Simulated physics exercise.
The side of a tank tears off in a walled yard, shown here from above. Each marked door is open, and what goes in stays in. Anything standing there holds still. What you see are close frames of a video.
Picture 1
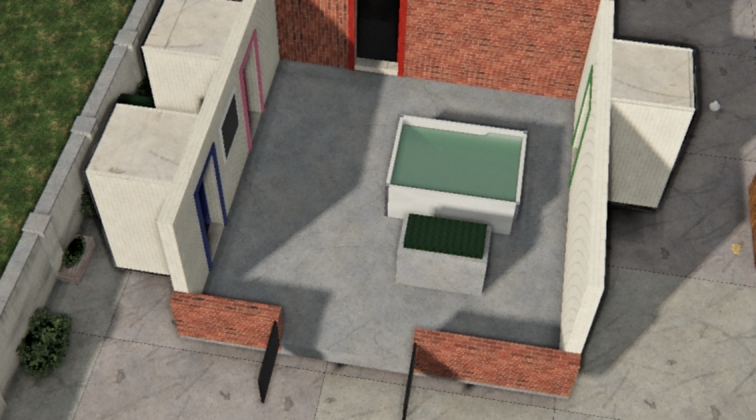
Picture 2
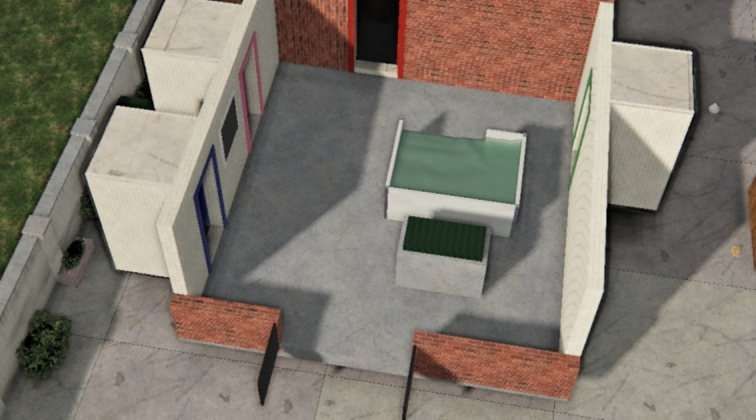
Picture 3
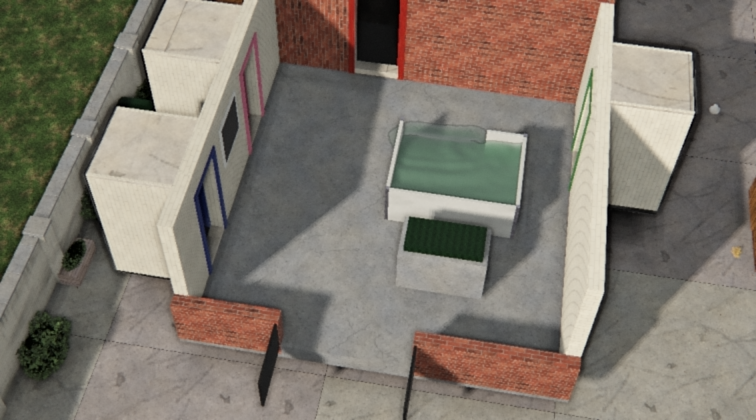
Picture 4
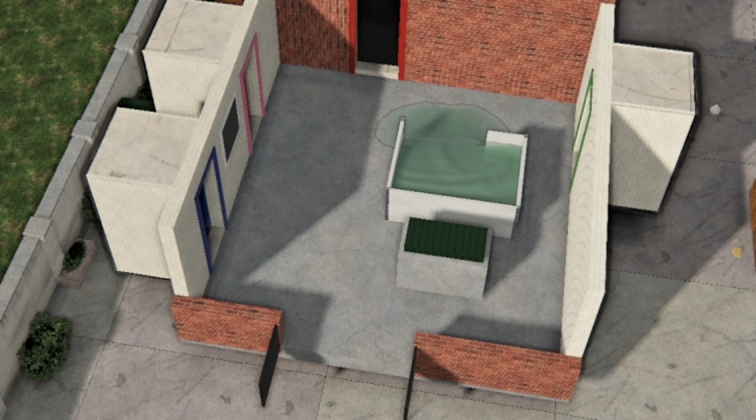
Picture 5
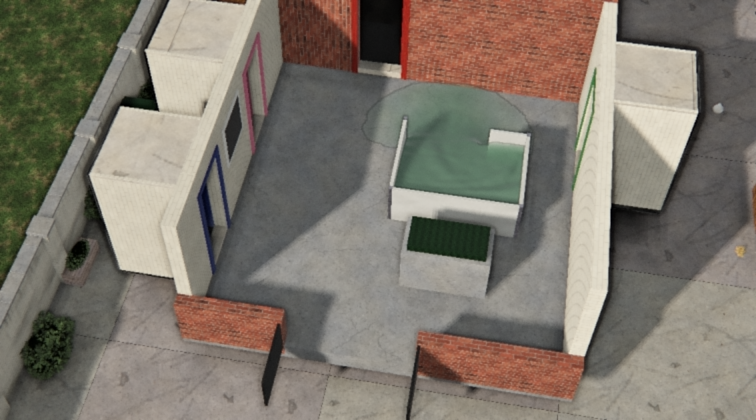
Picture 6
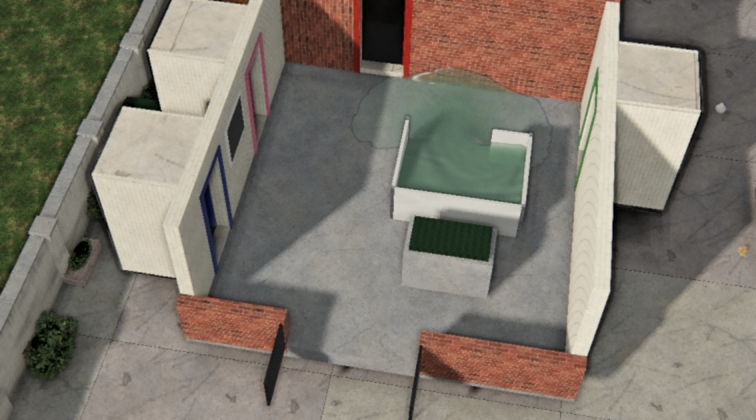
Green water lies still in a white-walled tank in a grey yard seen from above, then pours out through a gap in the tank's far side. A small box with a dark green ribbed top sits in front, between white walls with pink and blue doorways left, green trim right, and red brick behind. The water spreads in a rounded sheet toward the brick wall as the view shifts very slightly.
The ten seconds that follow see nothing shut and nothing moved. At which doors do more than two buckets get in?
In order: The pink door gets too much water coming through; the green door gets too much water coming through; the blue door doesn't get too much water coming through; the red door gets too much water coming through.
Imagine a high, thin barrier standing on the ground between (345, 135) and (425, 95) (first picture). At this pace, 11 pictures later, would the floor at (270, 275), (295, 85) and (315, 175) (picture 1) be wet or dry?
Results in order: Bone-dry / swamped / swamped.
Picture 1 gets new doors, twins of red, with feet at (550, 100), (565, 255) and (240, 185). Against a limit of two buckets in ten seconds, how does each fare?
The first new doorway tops it, the second comes up short, the third comes up short.
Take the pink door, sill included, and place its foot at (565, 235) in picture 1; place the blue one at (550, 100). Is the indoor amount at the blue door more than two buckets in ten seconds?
I'd say blue door overflows.
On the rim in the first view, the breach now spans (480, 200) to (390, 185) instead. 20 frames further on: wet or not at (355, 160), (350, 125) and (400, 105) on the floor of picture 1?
In turn: Untouched, then untouched, then untouched.
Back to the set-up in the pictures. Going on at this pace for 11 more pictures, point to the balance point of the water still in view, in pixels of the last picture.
Near (446, 137).
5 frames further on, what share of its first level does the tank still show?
About 54 %.
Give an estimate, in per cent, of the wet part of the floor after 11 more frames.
Roughly 30 per cent.
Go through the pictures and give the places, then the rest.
Still water in the water tank at (458, 161), in the first frame.
Water pours out on the water tank's far side and has run to a hidden place, in the second frame.
Water pours out on the water tank's far side and has run to (394, 134), in the third frame.
The front is at (496, 120), out from the gap on the water tank's far side, in the fourth frame.
Water pours out on the water tank's far side and has run to (490, 92), in the fifth frame.
Water pours out on the water tank's far side and has run to (394, 78), in the sixth frame.
A moment on, water covers 20 % of the floor; the pink door not reached, the green door wet at the sill, nothing in, the blue door not reached, the red door under two buckets in.
Next, water covers 30 % of the floor; the pink door not reached, the green door wet at the sill, nothing in, the blue door not reached, the red door over two buckets in.
Then, water covers 55 % of the floor; the pink door under two buckets in, the green door over two buckets in, the blue door wet at the sill, nothing in, the red door far over two buckets in.
Later, water covers 95 % of the floor; the pink door over two buckets in, the green door over two buckets in, the blue door wet at the sill, nothing in, the red door far over two buckets in.
In the end, water covers 100 % of the floor; the pink door far over two buckets in, the green door over two buckets in, the blue door wet at the sill, nothing in, the red door far over two buckets in.
